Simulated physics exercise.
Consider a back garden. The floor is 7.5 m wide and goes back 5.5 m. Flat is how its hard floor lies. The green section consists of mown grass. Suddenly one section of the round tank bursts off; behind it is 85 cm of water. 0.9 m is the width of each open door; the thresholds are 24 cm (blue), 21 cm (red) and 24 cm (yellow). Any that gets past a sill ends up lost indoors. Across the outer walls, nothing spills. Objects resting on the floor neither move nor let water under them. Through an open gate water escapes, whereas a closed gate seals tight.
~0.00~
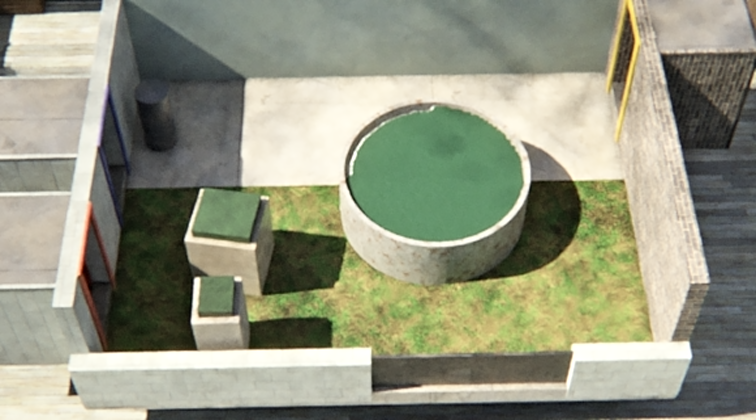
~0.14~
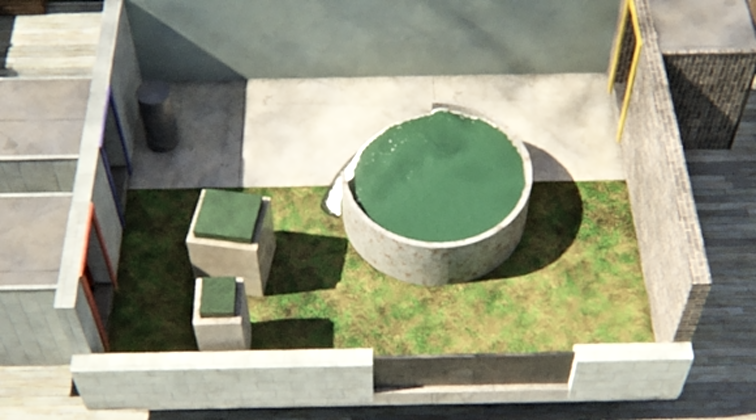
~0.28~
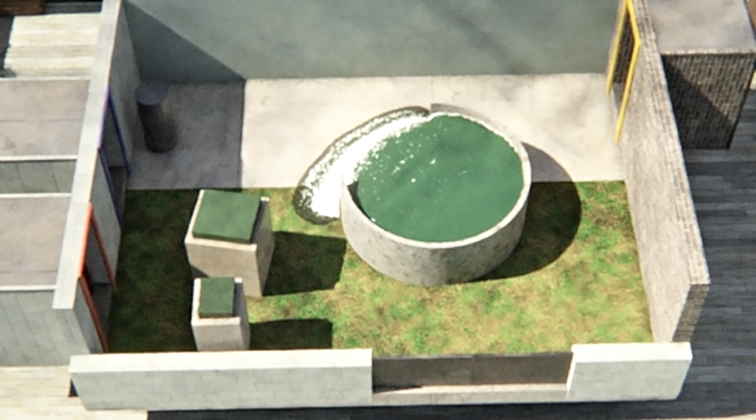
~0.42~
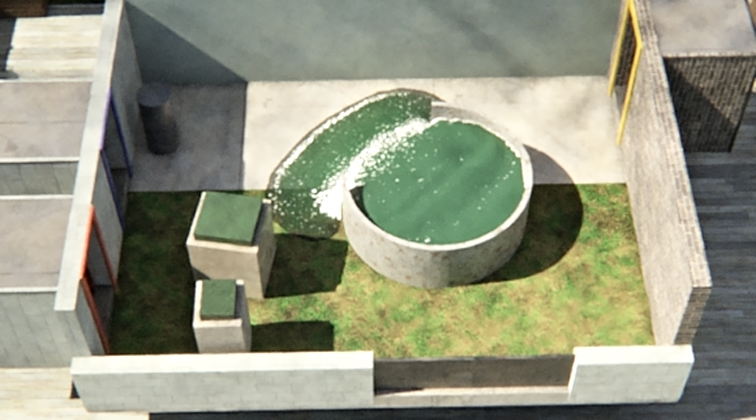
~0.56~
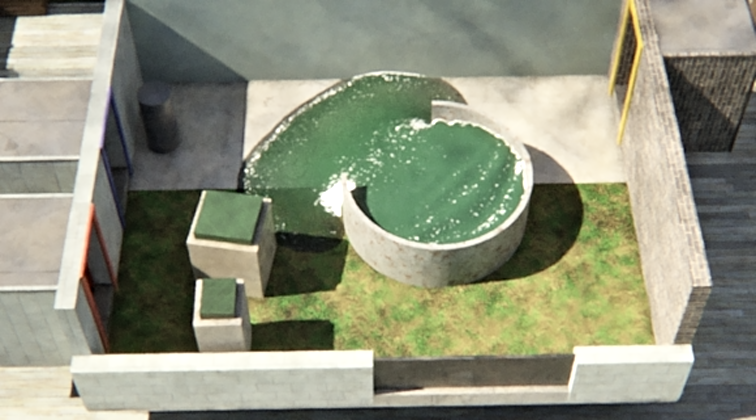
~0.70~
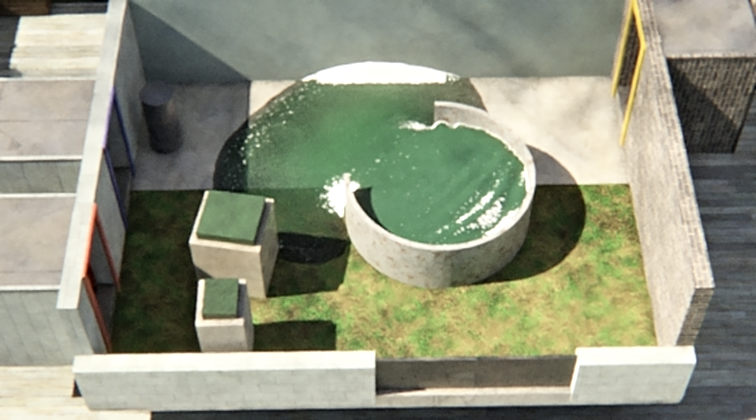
A round tank of green water stood in a walled garden until its left side broke open, and foamy water poured out, spreading across the pale paving and grass toward the back wall.
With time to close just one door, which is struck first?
Blue.
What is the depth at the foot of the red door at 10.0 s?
The depth there is near 13.0 cm.
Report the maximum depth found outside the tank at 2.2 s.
About 66 cm.
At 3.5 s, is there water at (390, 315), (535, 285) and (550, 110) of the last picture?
Going through the three points: Not yet touched, then not yet touched, then awash.
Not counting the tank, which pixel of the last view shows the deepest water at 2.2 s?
Position: About (154, 112).
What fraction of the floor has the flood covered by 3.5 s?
Close to 65 in a hundred.
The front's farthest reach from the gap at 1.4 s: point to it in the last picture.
Location: Approx. (146, 86) in the last view.
After 1.4 s water covers 35 % of the floor and is deepest (60 cm) near (146, 86); blue door not reached, red door not reached, yellow door not reached.
After 2.2 s water covers 50 % of the floor and is deepest (66 cm) near (154, 112); blue door reached at 1.4 s, red door not reached, yellow door not reached.
After 3.5 s water covers 65 % of the floor and is deepest (40 cm) near (165, 120); blue door reached at 1.4 s, red door reached at 2.8 s, yellow door reached at 2.3 s.
After 6.0 s water covers 90 % of the floor and is deepest (32 cm) near (201, 370); blue door reached at 1.4 s, red door reached at 2.8 s, yellow door reached at 2.3 s.
After 10.0 s water covers 100 % of the floor and is deepest (18 cm) near (642, 275); blue door reached at 1.4 s, red door reached at 2.8 s, yellow door reached at 2.3 s.
